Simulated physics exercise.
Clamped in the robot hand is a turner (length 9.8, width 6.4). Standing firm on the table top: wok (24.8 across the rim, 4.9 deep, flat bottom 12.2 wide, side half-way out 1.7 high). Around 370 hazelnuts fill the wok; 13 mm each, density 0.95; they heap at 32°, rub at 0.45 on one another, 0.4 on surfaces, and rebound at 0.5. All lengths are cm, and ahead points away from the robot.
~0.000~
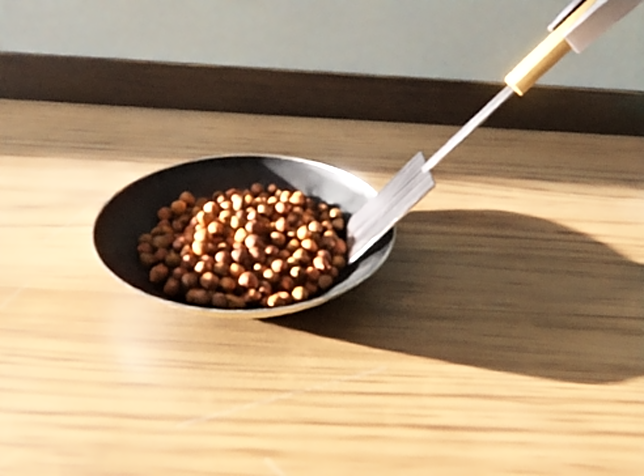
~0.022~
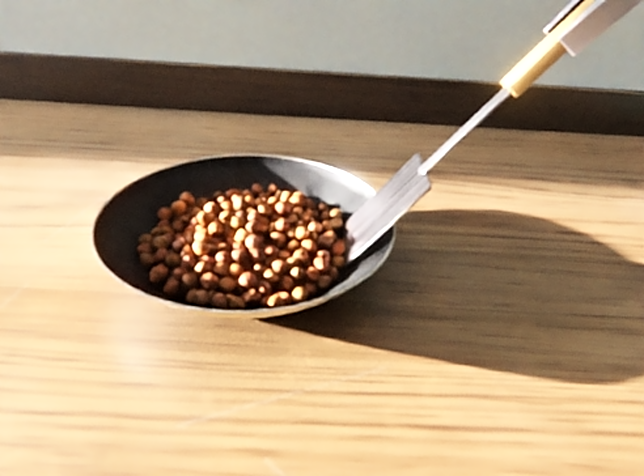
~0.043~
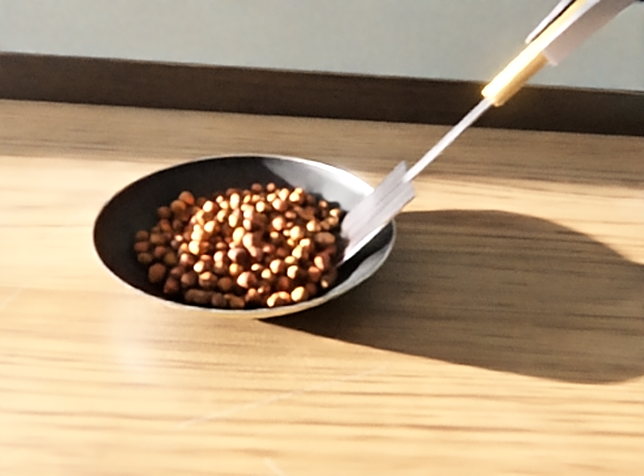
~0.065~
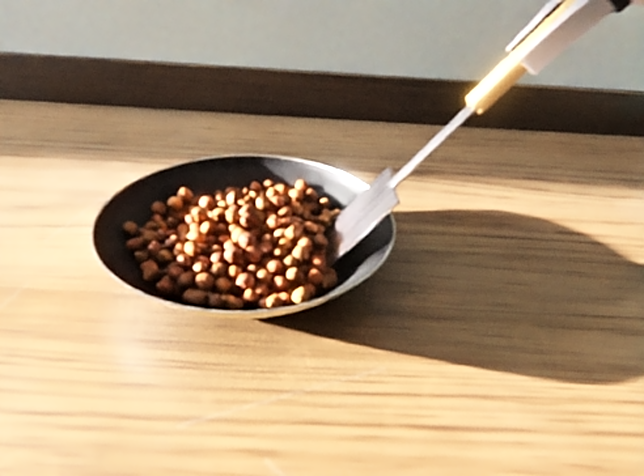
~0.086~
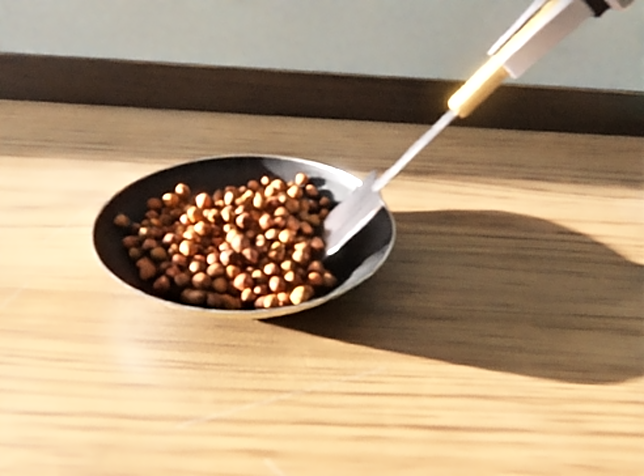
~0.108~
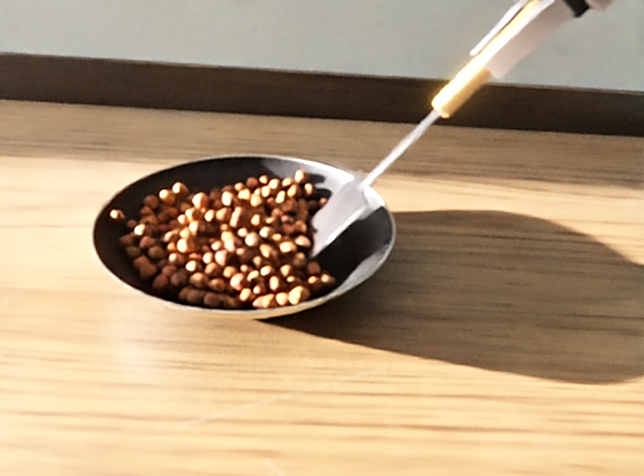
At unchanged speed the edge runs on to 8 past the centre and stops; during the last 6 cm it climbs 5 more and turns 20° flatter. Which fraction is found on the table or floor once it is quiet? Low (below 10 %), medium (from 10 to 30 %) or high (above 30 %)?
Share on the table or floor: Medium (from 10 to 30 %).
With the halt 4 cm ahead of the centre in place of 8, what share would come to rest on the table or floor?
In that case some 0 per cent.
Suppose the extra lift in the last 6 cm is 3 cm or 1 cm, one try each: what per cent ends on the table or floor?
Some 15 and 15 per cent.
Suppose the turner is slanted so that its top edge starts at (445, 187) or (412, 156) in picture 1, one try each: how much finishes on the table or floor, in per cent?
About 15 and 20 per cent.
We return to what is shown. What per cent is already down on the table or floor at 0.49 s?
About 15 per cent.
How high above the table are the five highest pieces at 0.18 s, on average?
Roughly 5 cm.
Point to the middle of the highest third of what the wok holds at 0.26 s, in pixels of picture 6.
Around (169, 207).
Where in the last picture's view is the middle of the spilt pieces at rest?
Around (11, 237).
After 0.18 s, sloping 53°, highest piece 5 above the table; 368 in the wok.
After 0.26 s, sloping 44°, highest piece 7 above the table; 367 in the wok, 1 on the blade or in flight.
After 0.49 s, sloping 33°, highest piece 6 above the table; 306 in the wok, 58 on the table or floor, 4 on the blade or in flight.
After 1.54 s, sloping 33°, highest piece 5 above the table; 306 in the wok, 62 on the table or floor.
At rest, 306 in the wok, 62 on the table or floor. That is 17 % on the table or floor.
